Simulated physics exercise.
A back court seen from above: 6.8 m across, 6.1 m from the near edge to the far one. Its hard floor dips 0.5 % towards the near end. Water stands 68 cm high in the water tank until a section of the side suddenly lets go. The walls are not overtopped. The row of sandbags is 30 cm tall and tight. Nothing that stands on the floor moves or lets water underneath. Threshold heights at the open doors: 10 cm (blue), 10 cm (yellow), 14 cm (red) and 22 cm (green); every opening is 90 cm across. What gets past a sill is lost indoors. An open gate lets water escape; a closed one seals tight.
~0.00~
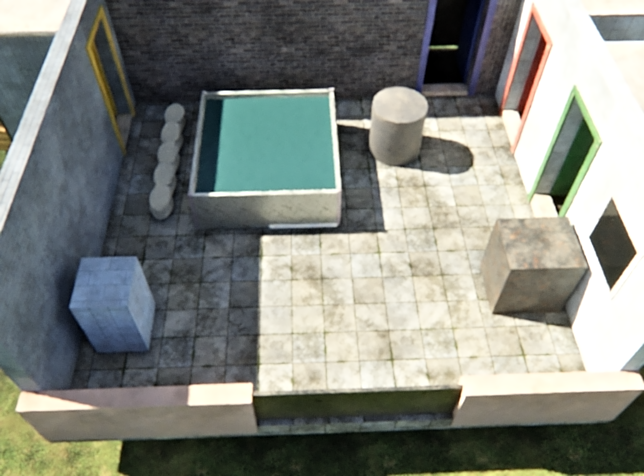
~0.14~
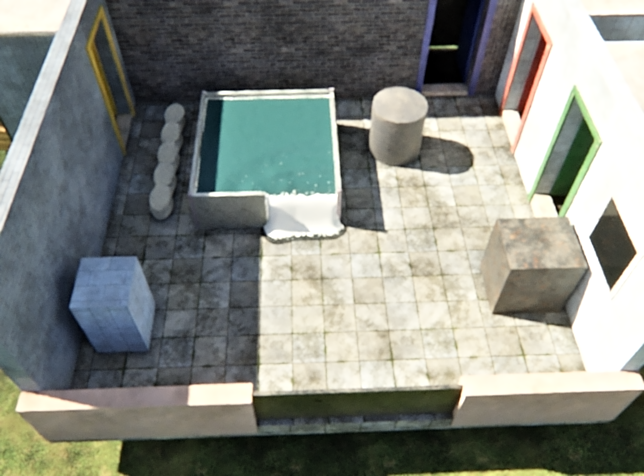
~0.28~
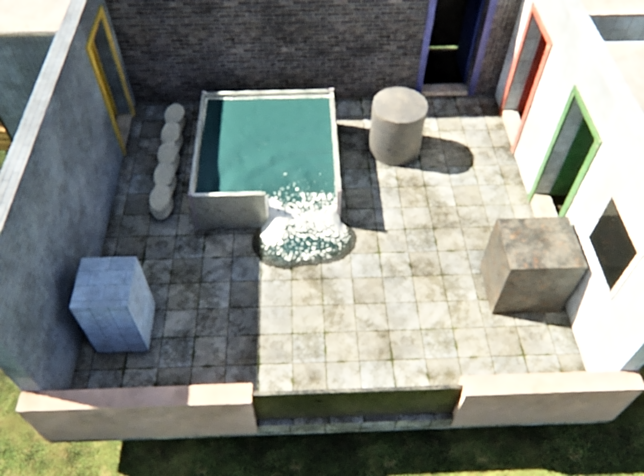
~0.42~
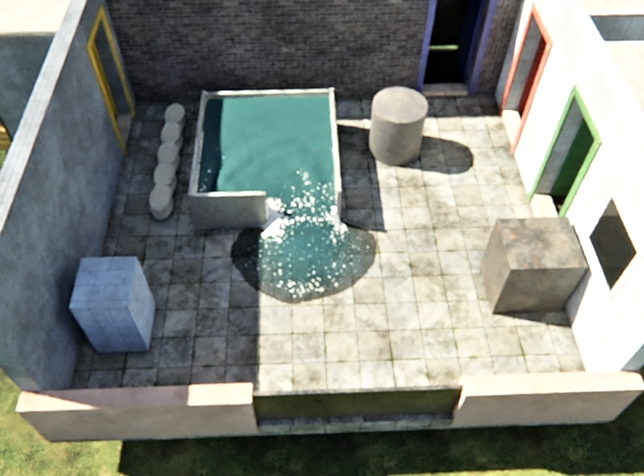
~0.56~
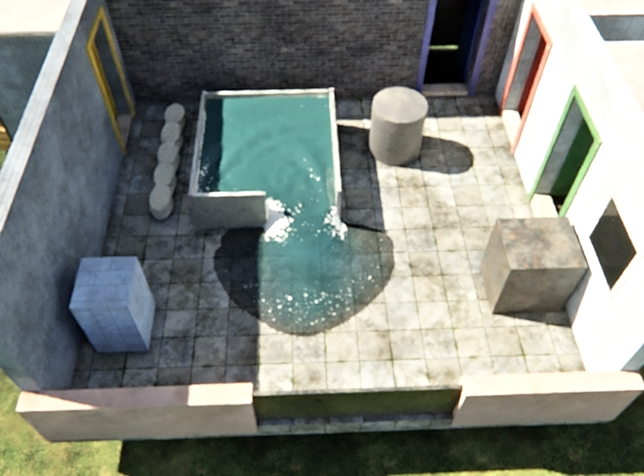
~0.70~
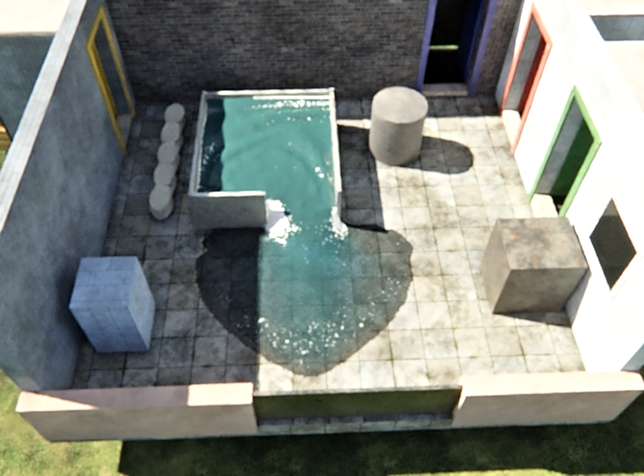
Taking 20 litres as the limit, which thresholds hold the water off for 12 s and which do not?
Within that time: At the blue door it stays under the limit; at the yellow door it does not reach the limit; at the red door it keeps below the limit; at the green door it stays under the limit.
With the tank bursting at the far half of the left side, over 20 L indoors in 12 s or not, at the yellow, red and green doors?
Against that limit: Yellow past it, red not over, green under.
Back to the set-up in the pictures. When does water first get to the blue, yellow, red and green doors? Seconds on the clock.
Blue 6.0 s, yellow 4.5 s, red 4.0 s, green 3.2 s.
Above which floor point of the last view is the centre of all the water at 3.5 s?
Around (303, 257).
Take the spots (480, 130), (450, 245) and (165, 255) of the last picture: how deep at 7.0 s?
In that order: 2, 4 and 5 cm.
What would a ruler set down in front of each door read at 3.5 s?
In cm: Blue 0, yellow 0, red 0, green 4.
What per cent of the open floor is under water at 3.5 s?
About 45 per cent.
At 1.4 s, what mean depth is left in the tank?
About 50 cm.
After 1.4 s water covers 30 % of the floor and is deepest (40 cm) near (313, 230); blue door not reached, yellow door not reached, red door not reached, green door not reached.
After 2.2 s water covers 40 % of the floor and is deepest (35 cm) near (320, 405); blue door not reached, yellow door not reached, red door not reached, green door not reached.
After 3.5 s water covers 45 % of the floor and is deepest (40 cm) near (559, 323); blue door not reached, yellow door not reached, red door not reached, green door 4 cm at the sill, 0 L in.
After 7.0 s water covers 85 % of the floor and is deepest (23 cm) near (72, 388); blue door 2 cm at the sill, 0 L in, yellow door 5 cm at the sill, 0 L in, red door 4 cm at the sill, 0 L in, green door 6 cm at the sill, 0 L in.
After 12.0 s water covers 95 % of the floor and is deepest (14 cm) near (541, 397); blue door 11 cm at the sill, 2 L in, yellow door 11 cm at the sill, 8 L in, red door 11 cm at the sill, 0 L in, green door 6 cm at the sill, 0 L in.
